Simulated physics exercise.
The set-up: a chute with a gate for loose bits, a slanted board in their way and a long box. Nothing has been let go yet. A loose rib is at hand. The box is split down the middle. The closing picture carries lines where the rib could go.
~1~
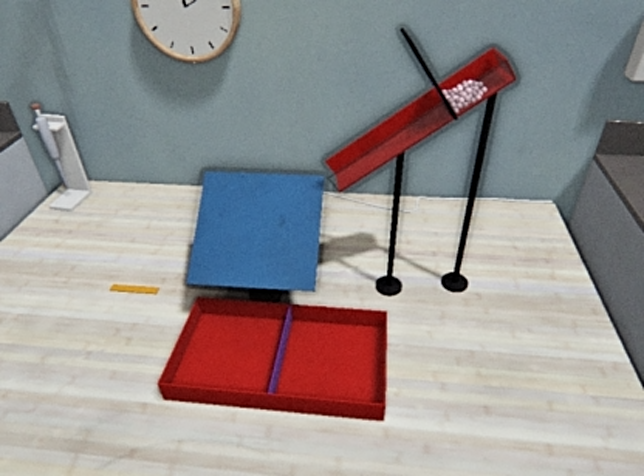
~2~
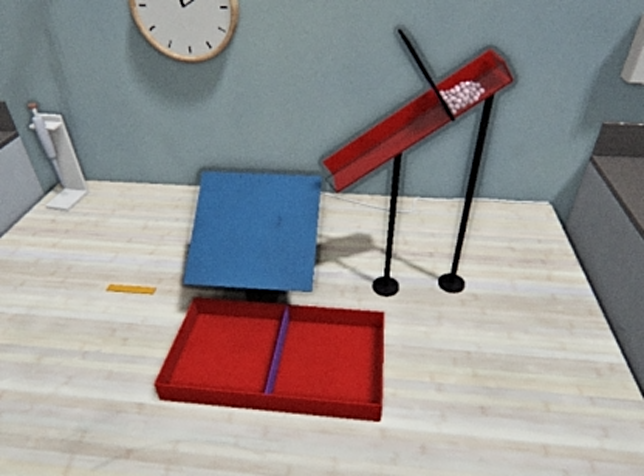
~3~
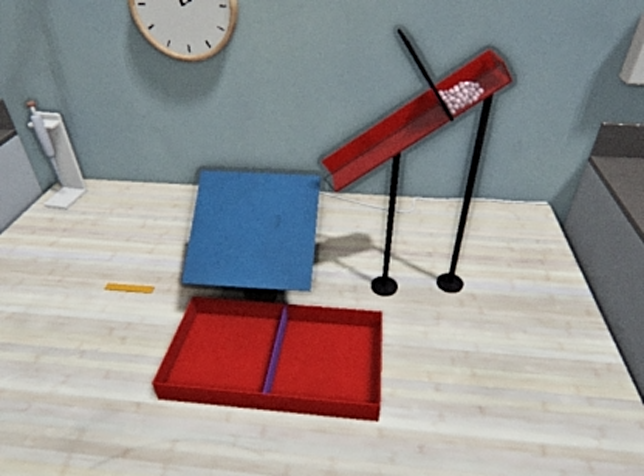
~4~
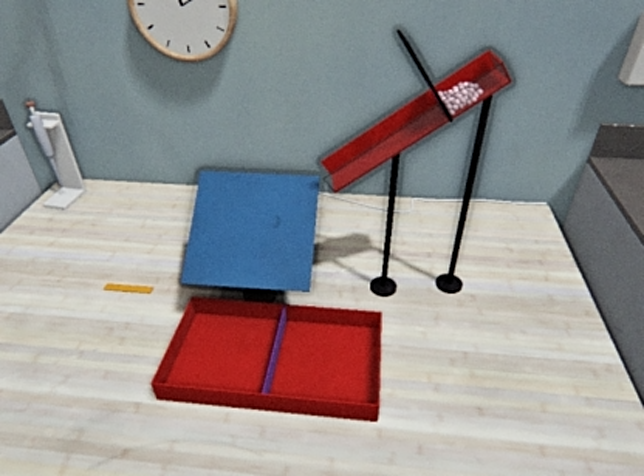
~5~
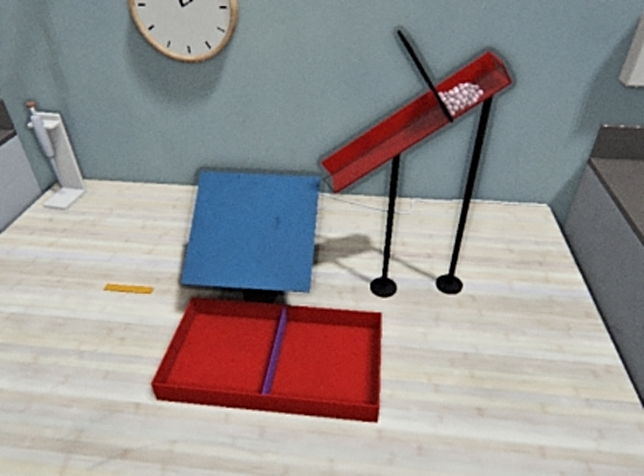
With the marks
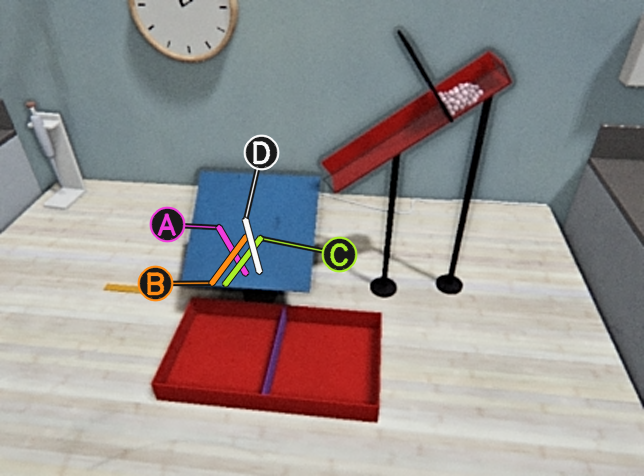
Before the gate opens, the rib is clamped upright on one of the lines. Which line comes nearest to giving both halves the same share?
D works best here.
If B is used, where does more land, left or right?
More lands on the left.
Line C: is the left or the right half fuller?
Left.
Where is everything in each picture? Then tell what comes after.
In the first frame, load behind the gate at (462, 95), sugar pearls; lip of the chute at (338, 184), sloping gently.
In the second frame, middle of the board at (254, 229), tilted fairly steeply; middle of its low edge at (247, 288); of its high edge at (261, 174).
In the third frame, front corners of the box at (153, 383) and (380, 405); front end of its middle wall at (264, 394).
In the fourth frame, middle of the load at (457, 96); lip at (333, 184).
In the fifth frame, middle of the load at (458, 97); lip at (334, 185).
On the marked copy, line A from (219, 227) to (245, 273); line B from (246, 236) to (211, 283); line C from (260, 238) to (225, 283); line D from (245, 220) to (259, 271).
For line A, of what is caught, nearly all in the left half, a small part in the right.
For line B, of what is caught, nearly all in the left half, a stray few in the right.
For line C, of what is caught, nearly all in the left half, a stray few in the right.
For line D, of what is caught, about two thirds in the left half, about a third in the right.
